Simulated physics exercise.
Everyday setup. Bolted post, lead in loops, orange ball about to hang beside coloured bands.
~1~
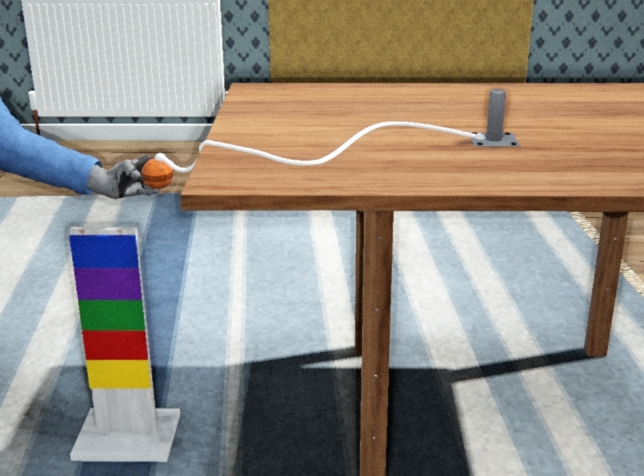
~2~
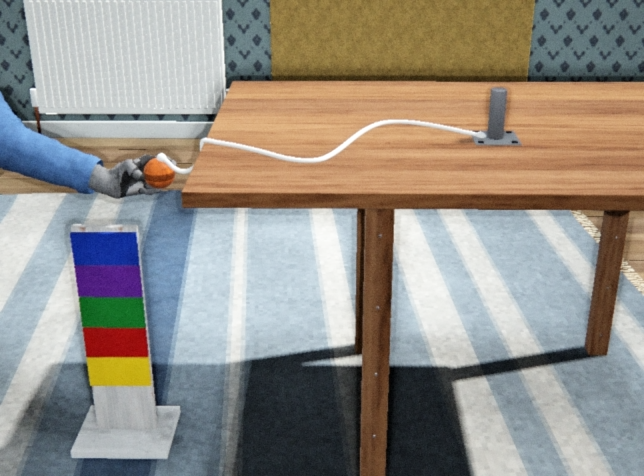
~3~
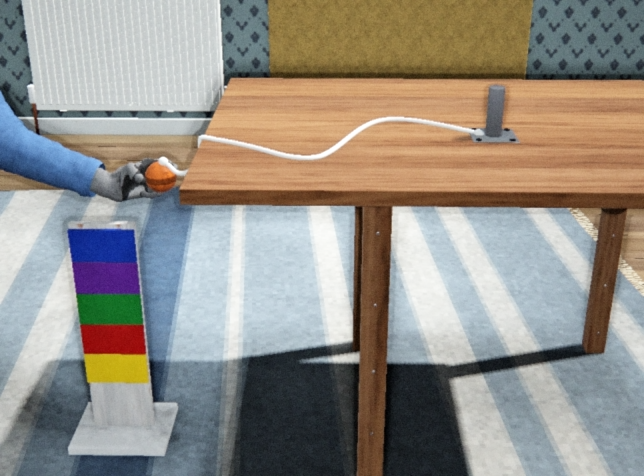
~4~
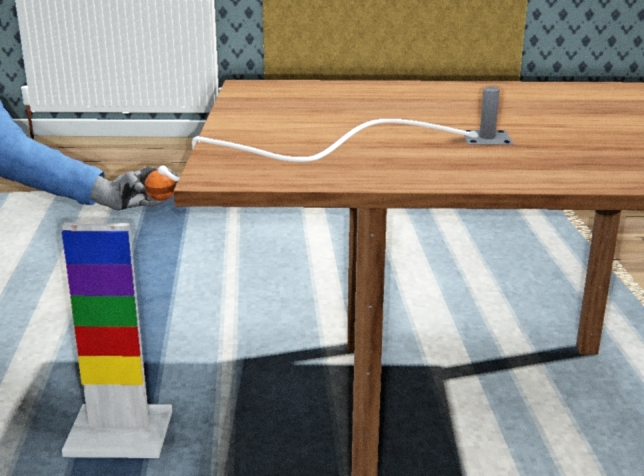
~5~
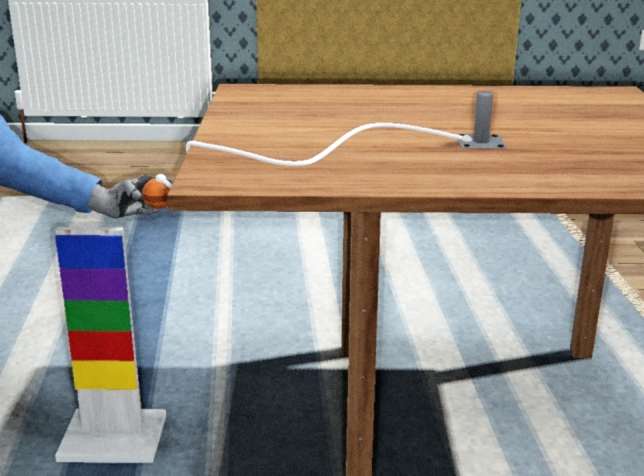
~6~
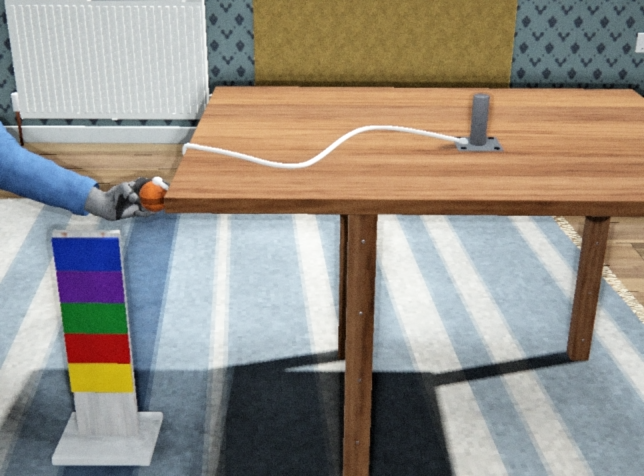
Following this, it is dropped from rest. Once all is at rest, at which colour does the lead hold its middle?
At green.
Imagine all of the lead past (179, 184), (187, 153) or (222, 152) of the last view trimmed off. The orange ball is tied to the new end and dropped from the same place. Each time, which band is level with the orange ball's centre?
Lab note - try 1: Purple; try 2: Blue; try 3: No band.
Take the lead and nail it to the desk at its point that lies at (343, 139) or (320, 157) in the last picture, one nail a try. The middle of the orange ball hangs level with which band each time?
Note: Try 1 purple; try 2 blue.
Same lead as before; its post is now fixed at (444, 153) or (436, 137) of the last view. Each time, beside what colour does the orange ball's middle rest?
Result 1: Red. Result 2: Red.
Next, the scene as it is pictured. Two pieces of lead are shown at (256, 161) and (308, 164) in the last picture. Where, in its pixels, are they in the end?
I'd say about (189, 165) for one and about (224, 142) for the other.
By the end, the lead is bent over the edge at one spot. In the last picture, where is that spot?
Go for the one at (272, 165).
Soon after, ball near (225, 307); level with green.
After that, ball near (184, 313); level with green.
In the end, ball near (192, 314); level with green. Its centre hangs level with the green band.
